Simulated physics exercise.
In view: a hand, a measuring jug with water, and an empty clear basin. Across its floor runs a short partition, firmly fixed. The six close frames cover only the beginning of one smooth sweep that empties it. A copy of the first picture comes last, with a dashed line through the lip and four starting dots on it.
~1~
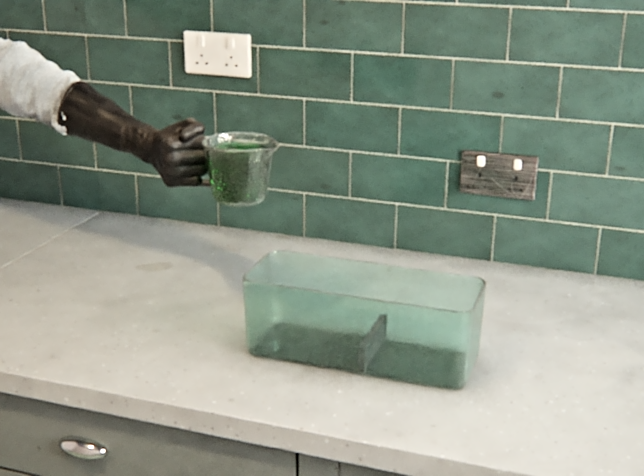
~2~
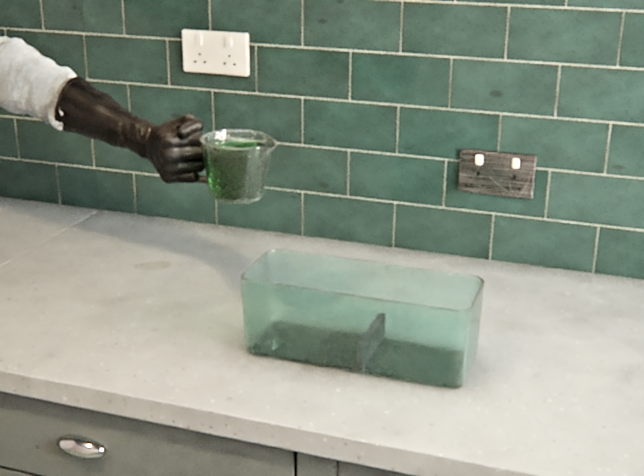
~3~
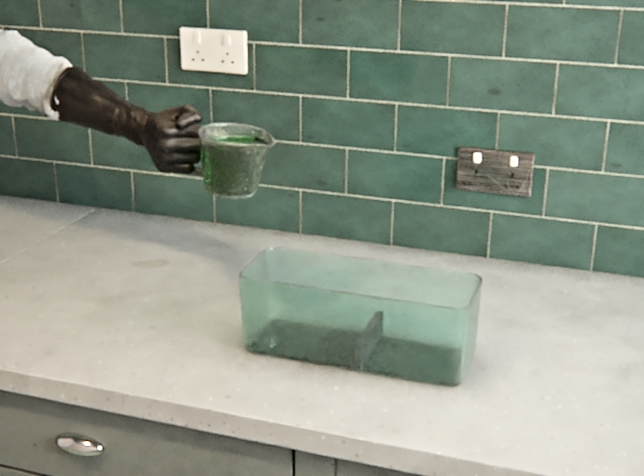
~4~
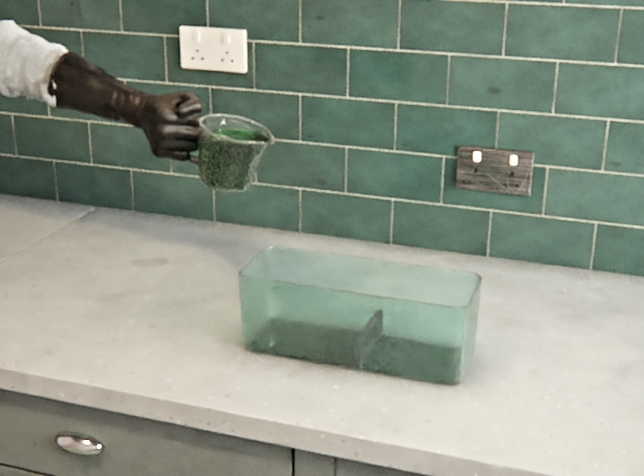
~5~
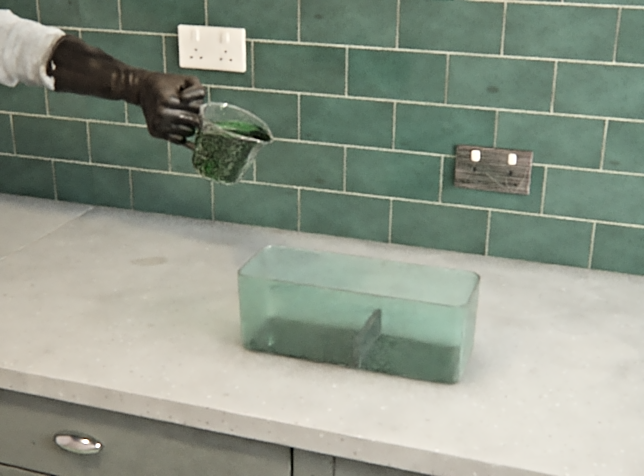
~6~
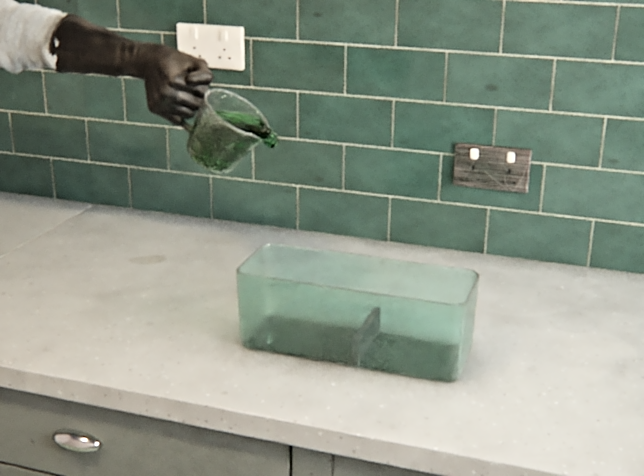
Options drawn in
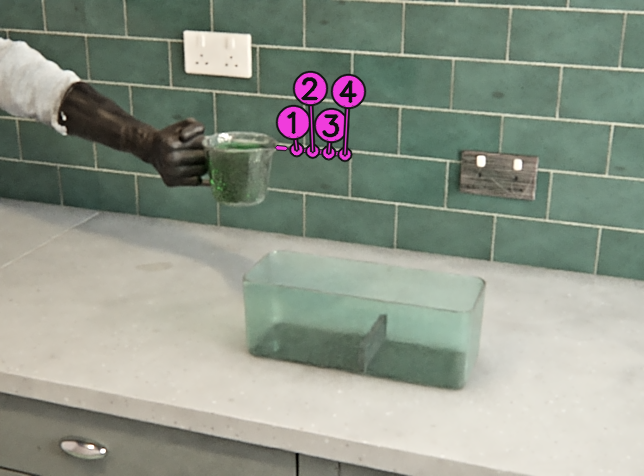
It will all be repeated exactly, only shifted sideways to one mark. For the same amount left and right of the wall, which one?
The answer is spot 1.
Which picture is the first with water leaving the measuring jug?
Picture 6.
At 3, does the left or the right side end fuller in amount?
The right side.
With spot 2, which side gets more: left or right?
The right one.
In magenta, 1 at (296, 149); 2 at (312, 151); 3 at (328, 152); 4 at (344, 154).
If 1 is chosen, about 49 % ends left of the wall and 49 % right of it; 3 % is lost outside.
If 2 is chosen, about 17 % ends left of the wall and 81 % right of it.
If 3 is chosen, about 10 % ends left of the wall and 88 % right of it.
If 4 is chosen, about 10 % ends left of the wall and 88 % right of it; 3 % is lost outside.
